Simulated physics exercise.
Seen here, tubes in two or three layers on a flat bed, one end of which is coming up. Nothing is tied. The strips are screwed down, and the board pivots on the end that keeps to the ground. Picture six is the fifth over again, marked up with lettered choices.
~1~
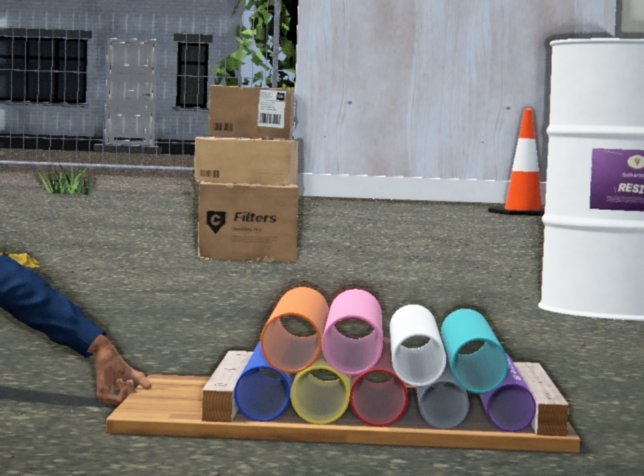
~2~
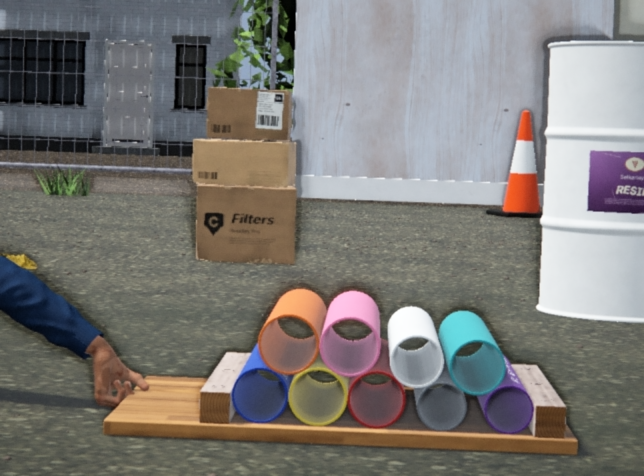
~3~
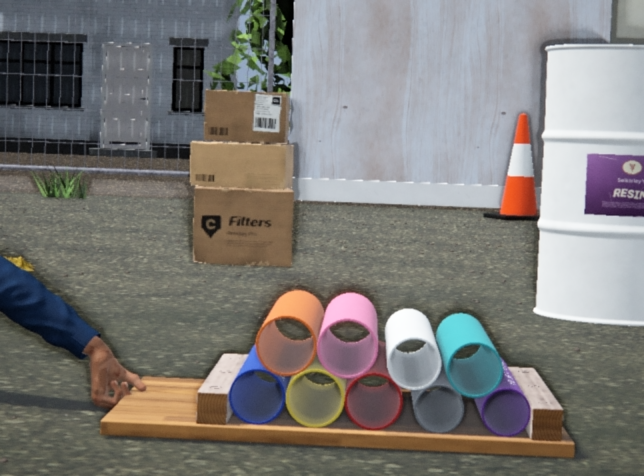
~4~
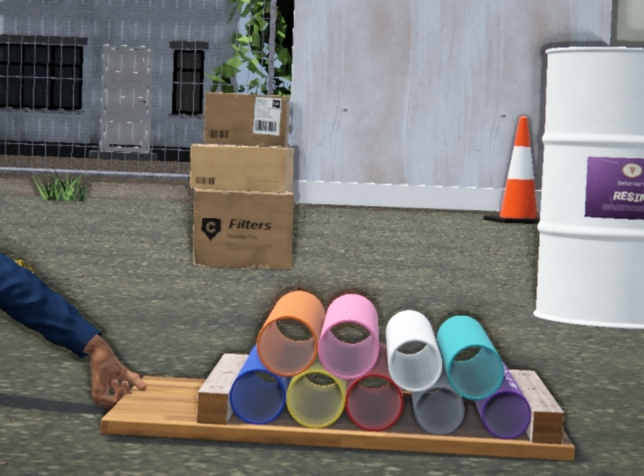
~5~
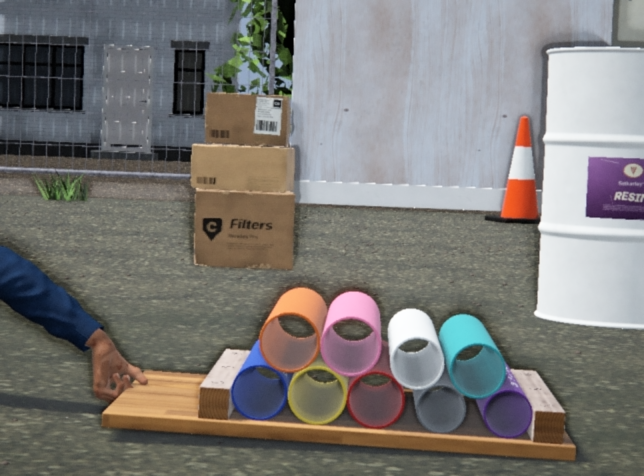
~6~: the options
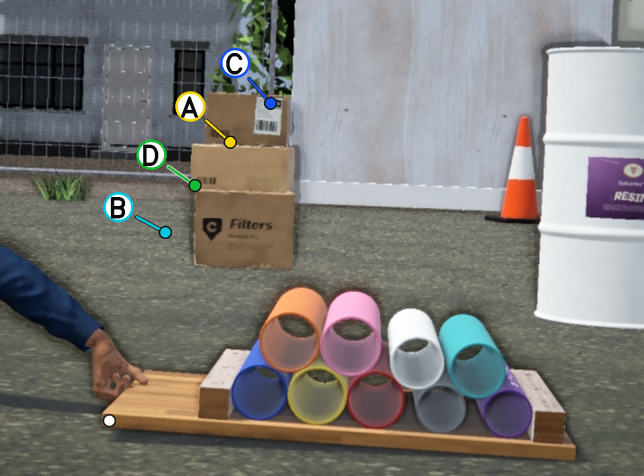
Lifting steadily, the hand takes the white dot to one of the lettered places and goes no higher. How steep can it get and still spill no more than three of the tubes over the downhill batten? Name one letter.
At most to B.
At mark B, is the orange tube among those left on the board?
Yes.
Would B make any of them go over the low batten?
Yes.
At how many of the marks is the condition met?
The number is one.
On the marked copy, A at (230, 143); B at (165, 232); C at (271, 103); D at (195, 186); the white dot at (109, 421).
Following B. Soon after the start, board at 16°.
Later, board at 26°.
In the end, board at 26°, two over the low batten (white, turquoise).
As for the rest, A four over the low batten (pink, white, orange, turquoise); C four over the low batten (pink, white, orange, turquoise); D four over the low batten (pink, white, orange, turquoise).
